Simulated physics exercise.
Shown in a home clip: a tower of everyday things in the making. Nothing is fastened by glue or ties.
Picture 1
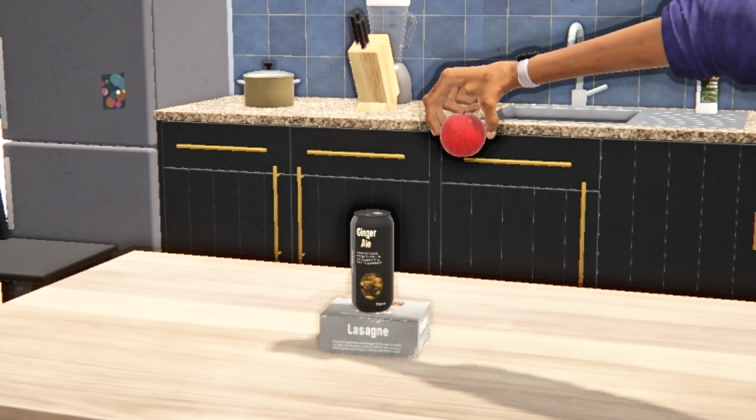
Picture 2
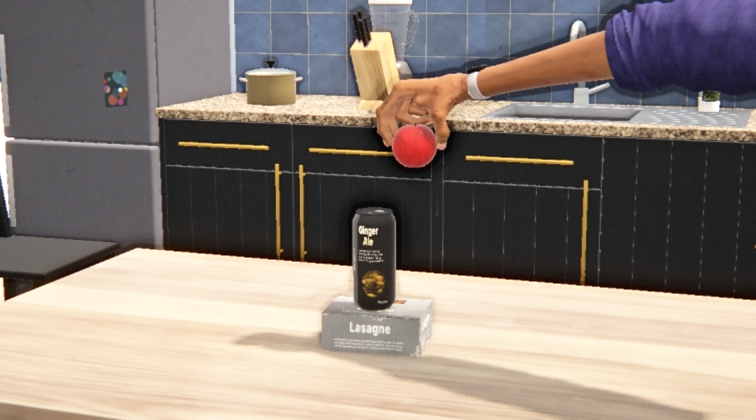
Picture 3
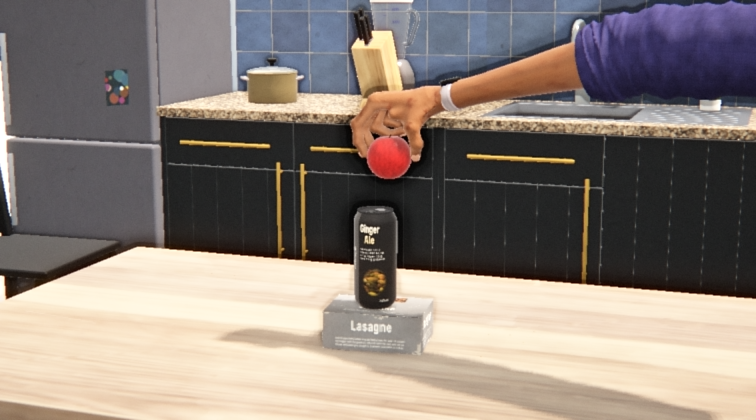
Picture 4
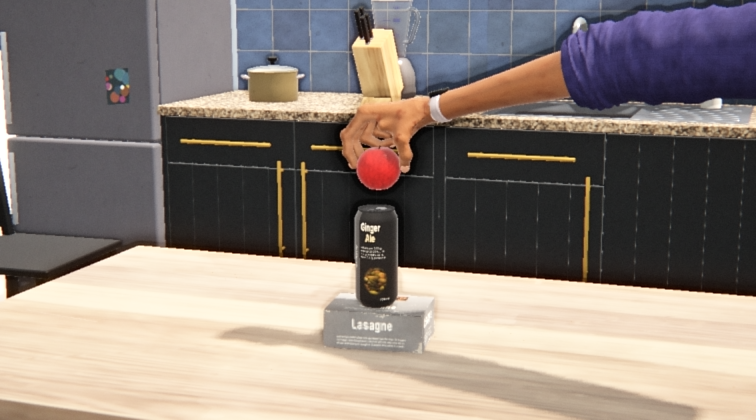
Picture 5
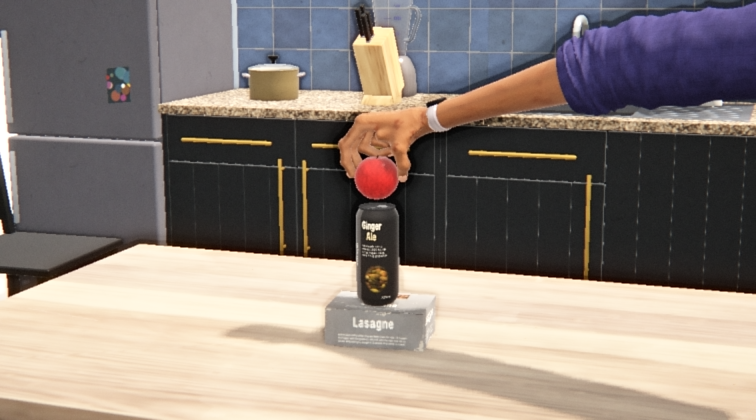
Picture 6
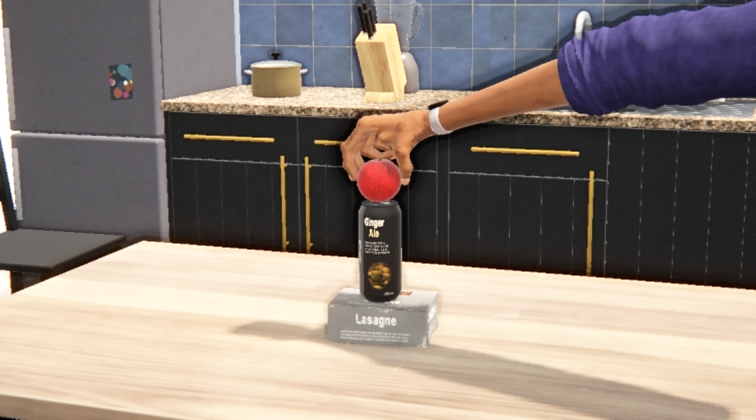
A red ball-like object, gripped by a hand reaching in from the right, moves left over a wooden table toward a black ginger ale can standing on a lasagne box. The hand then lowers it above the can until it sits on the can's top, fingers still around it.
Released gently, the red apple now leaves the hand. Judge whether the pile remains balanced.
So the pile survives that.
Then, 0.20 s on from there, no change.
Then, 0.40 s on from there, red apple resting near (379, 181).
In the end, all 3 unmoved. At the end, from the last picture's camera, red apple near (379, 181). The pile stays up.
